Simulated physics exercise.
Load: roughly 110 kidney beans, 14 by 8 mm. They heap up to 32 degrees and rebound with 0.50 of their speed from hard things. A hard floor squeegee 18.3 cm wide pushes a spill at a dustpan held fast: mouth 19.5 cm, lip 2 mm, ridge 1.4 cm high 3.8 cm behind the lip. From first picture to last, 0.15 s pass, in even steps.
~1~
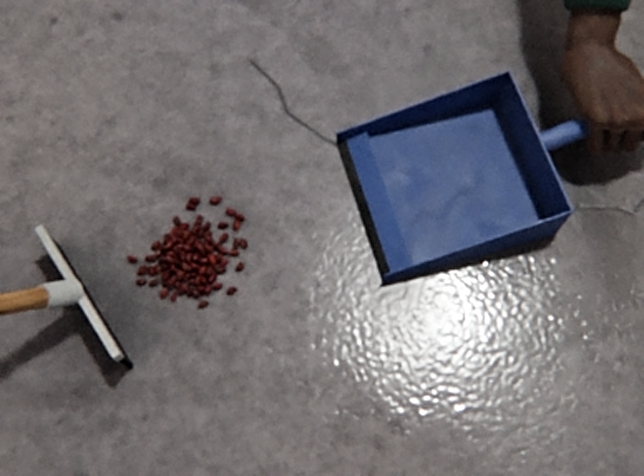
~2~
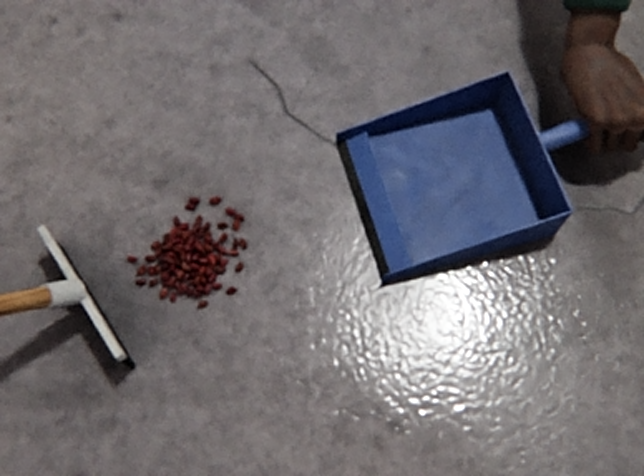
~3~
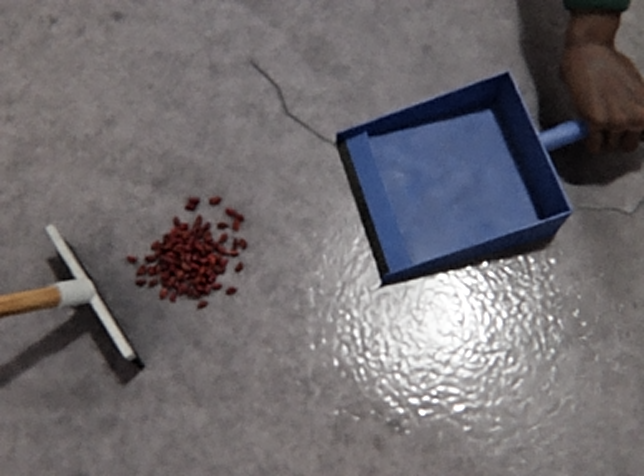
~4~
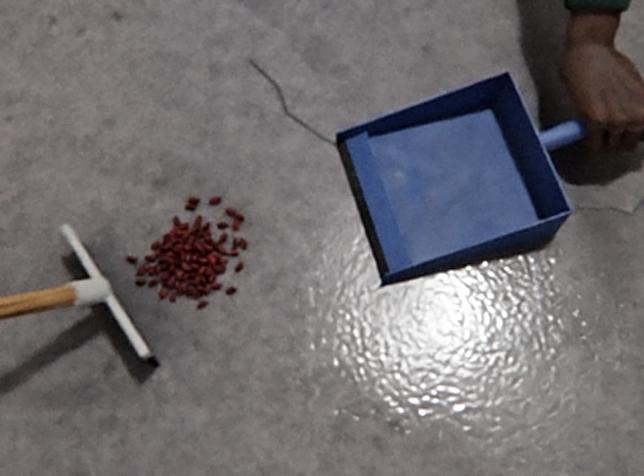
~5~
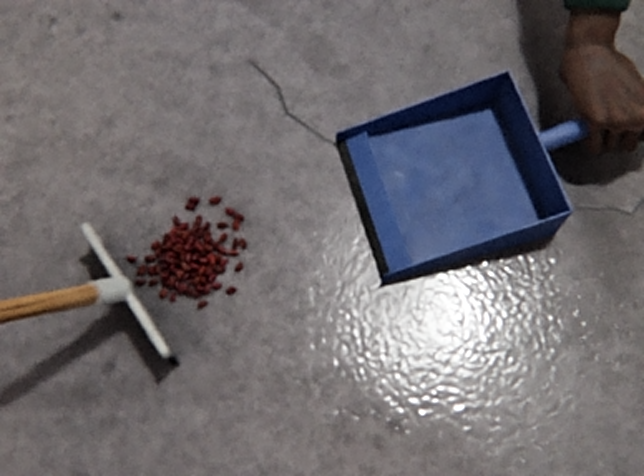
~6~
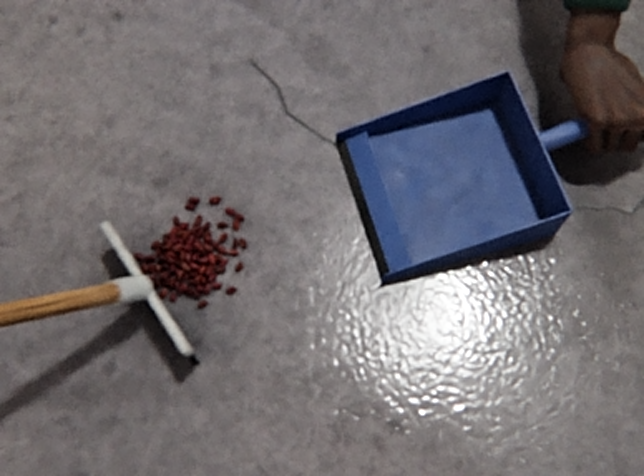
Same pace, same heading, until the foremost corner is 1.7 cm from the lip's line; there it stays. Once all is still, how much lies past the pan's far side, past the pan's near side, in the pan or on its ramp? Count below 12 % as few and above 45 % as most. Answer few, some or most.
Far side: Few, near side: Few, pan: Few.
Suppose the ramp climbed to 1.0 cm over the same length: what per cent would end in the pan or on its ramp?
Then about 0 per cent.
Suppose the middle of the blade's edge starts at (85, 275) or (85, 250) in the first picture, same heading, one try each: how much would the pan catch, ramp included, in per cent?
Some 5 and 10 per cent.
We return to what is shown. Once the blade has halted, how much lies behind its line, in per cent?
Roughly 40 per cent.
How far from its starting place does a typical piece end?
Roughly 16 cm.
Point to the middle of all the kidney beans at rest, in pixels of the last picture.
Near (304, 204).
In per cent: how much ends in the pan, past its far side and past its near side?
Far side 5; near side 5; pan 0.
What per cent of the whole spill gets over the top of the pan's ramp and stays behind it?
About 0 per cent.
Then, 0.14 s after the last picture, middle of the blade 15 cm from the lip; 0 % over the lip, far side 0 %, near side 0 %.
Then, 0.24 s after the last picture, middle of the blade 8 cm from the lip; 0 % over the lip, far side 0 %, near side 5 %.
Then, 0.48 s after the last picture, middle of the blade 5 cm from the lip; 5 % over the lip, far side 5 %, near side 5 %.
In the end, far side 5 %, near side 5 %, pan 0 %, in front of the lip or behind the blade 85 %.
